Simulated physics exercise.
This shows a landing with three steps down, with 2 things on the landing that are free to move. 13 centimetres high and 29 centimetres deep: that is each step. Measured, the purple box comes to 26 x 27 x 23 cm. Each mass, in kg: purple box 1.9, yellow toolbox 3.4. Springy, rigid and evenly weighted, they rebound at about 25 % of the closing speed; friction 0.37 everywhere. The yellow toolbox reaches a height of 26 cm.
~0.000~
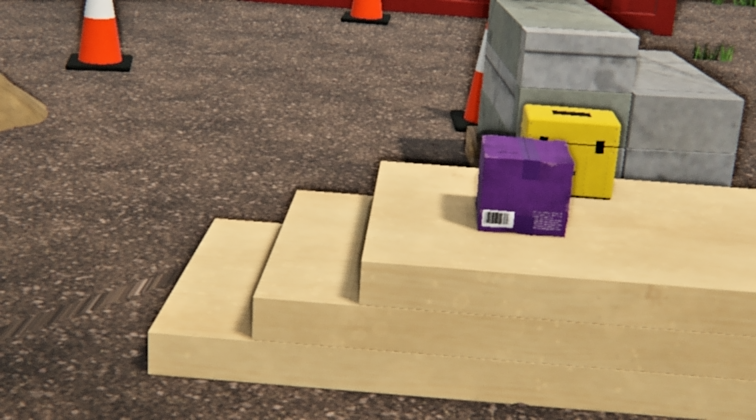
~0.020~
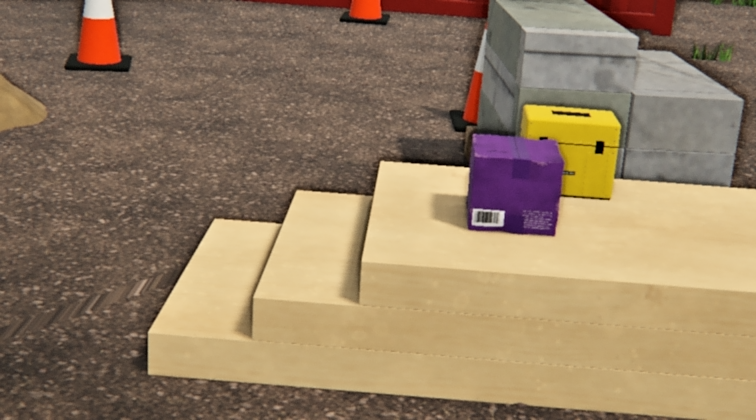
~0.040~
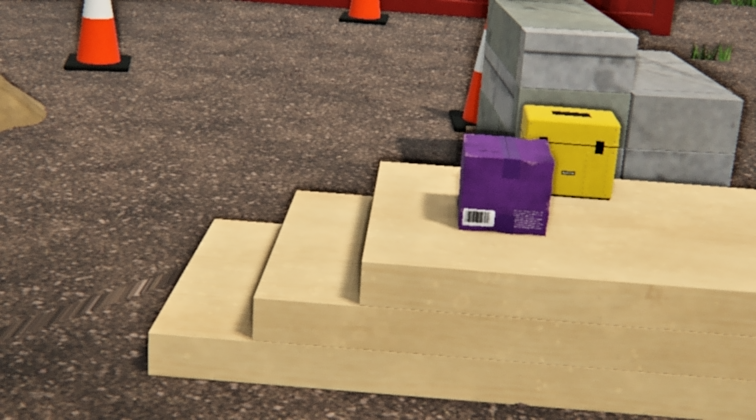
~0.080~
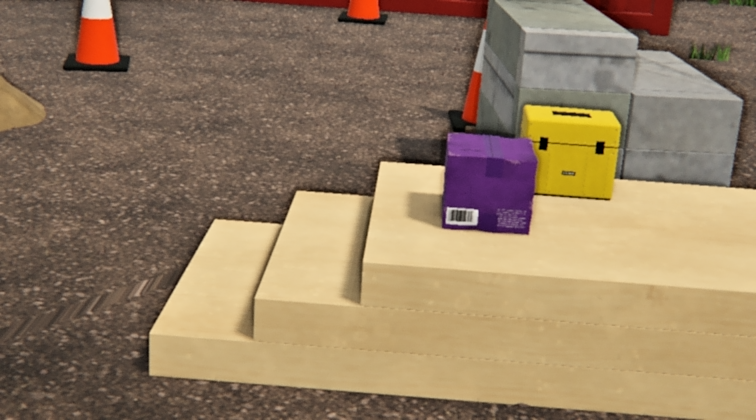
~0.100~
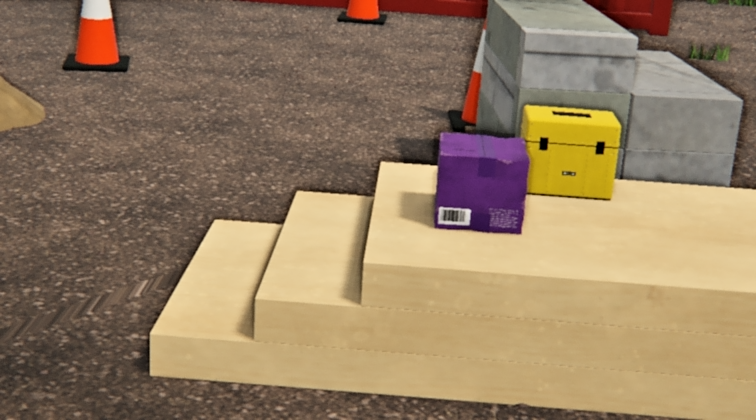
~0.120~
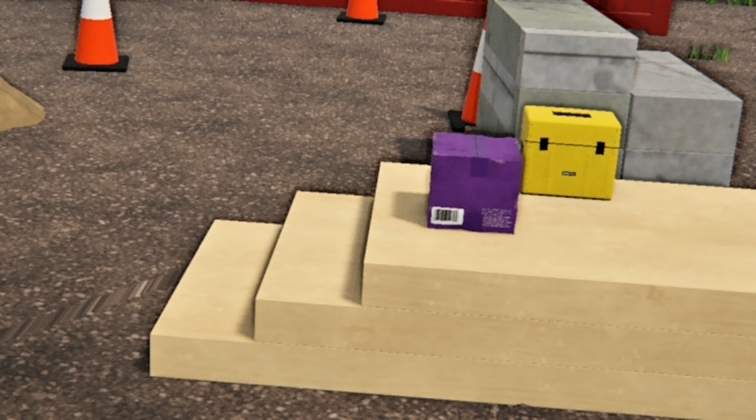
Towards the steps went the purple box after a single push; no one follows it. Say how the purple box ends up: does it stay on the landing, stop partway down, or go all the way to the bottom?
It stays on the landing.
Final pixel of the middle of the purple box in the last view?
At pixel (422, 178) or so, give or take.
After 0.22 s, 21 cm to the first step; purple box near (444, 180).
After 0.32 s, 16 cm to the first step; purple box near (427, 179).
At rest (0.9 s), 14 cm to the first step; yellow toolbox in place, give or take 12 cm. Seen from the same camera at the end, purple box near (422, 178).
